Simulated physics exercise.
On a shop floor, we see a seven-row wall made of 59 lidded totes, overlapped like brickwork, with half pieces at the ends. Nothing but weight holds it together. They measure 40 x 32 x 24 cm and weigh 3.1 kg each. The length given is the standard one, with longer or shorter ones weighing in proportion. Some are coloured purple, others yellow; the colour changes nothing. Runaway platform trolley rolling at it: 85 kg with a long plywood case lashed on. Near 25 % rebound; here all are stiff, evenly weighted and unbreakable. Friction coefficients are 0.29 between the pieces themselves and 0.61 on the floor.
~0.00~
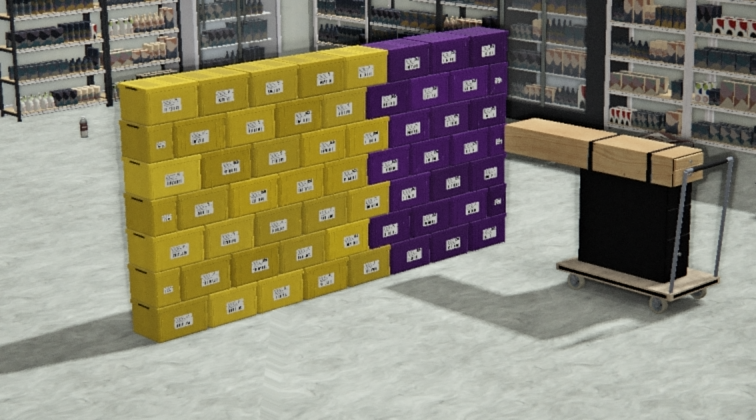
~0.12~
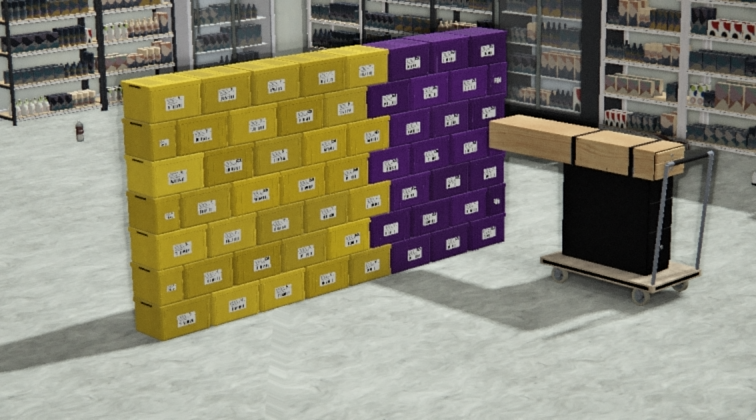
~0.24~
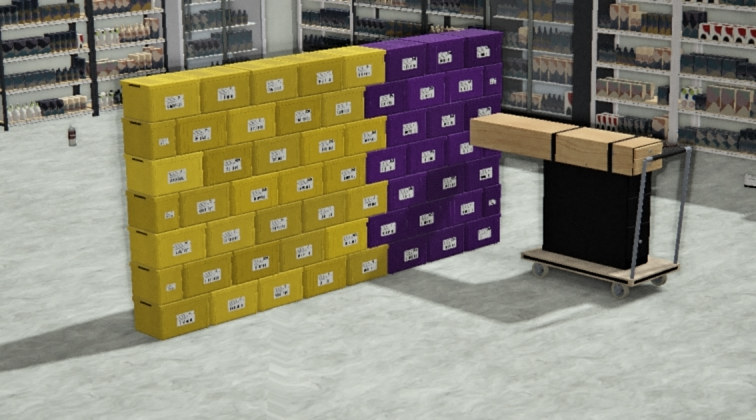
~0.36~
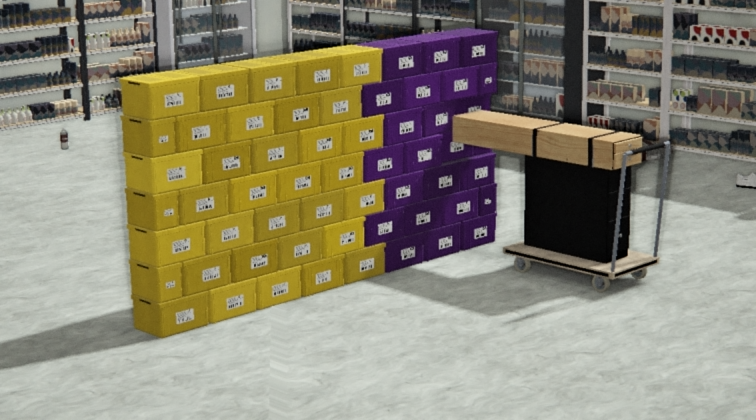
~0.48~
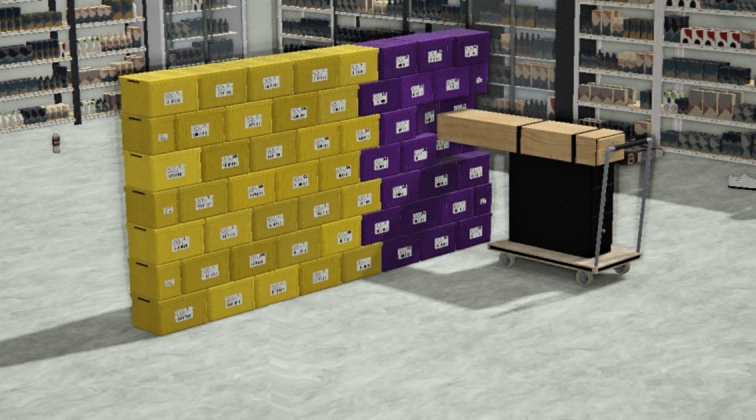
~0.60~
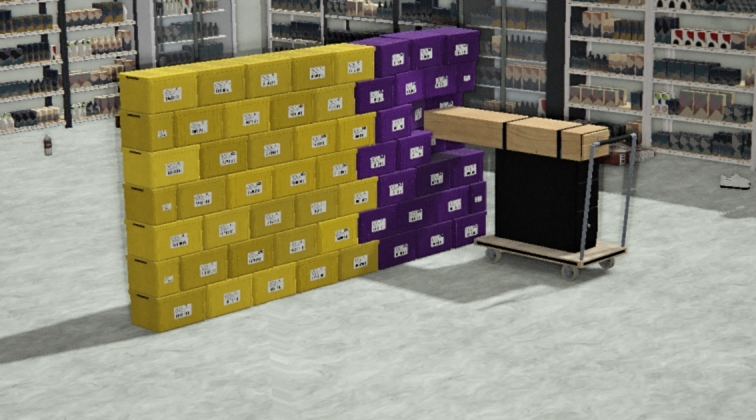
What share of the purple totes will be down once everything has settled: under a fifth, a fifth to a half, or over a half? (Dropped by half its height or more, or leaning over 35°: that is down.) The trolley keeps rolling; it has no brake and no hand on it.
A fifth to a half.
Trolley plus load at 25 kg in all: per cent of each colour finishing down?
In that case purple 0, yellow 0 per cent.
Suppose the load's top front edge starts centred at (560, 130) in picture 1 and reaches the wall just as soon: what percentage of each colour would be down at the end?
You'd end up with purple at 30 per cent down and yellow at 0 per cent.
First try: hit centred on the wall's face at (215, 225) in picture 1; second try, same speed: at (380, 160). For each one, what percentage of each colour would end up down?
For purple it's 0 then 20 per cent, for yellow 50 then 20 per cent.
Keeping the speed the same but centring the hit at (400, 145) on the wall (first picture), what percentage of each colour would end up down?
That would leave purple at 40 % and yellow at 10 %.
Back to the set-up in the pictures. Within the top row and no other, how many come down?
The number is 3.
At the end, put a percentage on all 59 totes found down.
Close to 15 per cent of them.
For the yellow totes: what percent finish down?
Yellow share down - 0 in a hundred.
After 0.82 s, load 41 cm past the wall's line, still rolling; none of the 24 purple totes down (0 of 59 in all colours); top purple tote 28 cm from its place.
After 1.14 s, load 58 cm past the wall's line, still rolling; 6 of the 24 purple totes down (6 of 59 in all colours); top purple tote 41° from how it stood, 22 cm lower.
After 1.52 s, load 66 cm past the wall's line, still rolling; 10 of the 24 purple totes down (10 of 59 in all colours); top purple tote on its side.
After 2.08 s, load 66 cm past the wall's line, stopped; 10 of the 24 purple totes down (10 of 59 in all colours); top purple tote on its side.
In the end (3.0 s), load 66 cm past the wall's line, stopped; 10 of the 24 purple totes down (10 of 59 in all colours); top purple tote 1.43 m lower; top yellow tote unmoved. That is 42 per cent. From the last view, middles, top purple tote near (305, 156), top yellow tote near (158, 91).
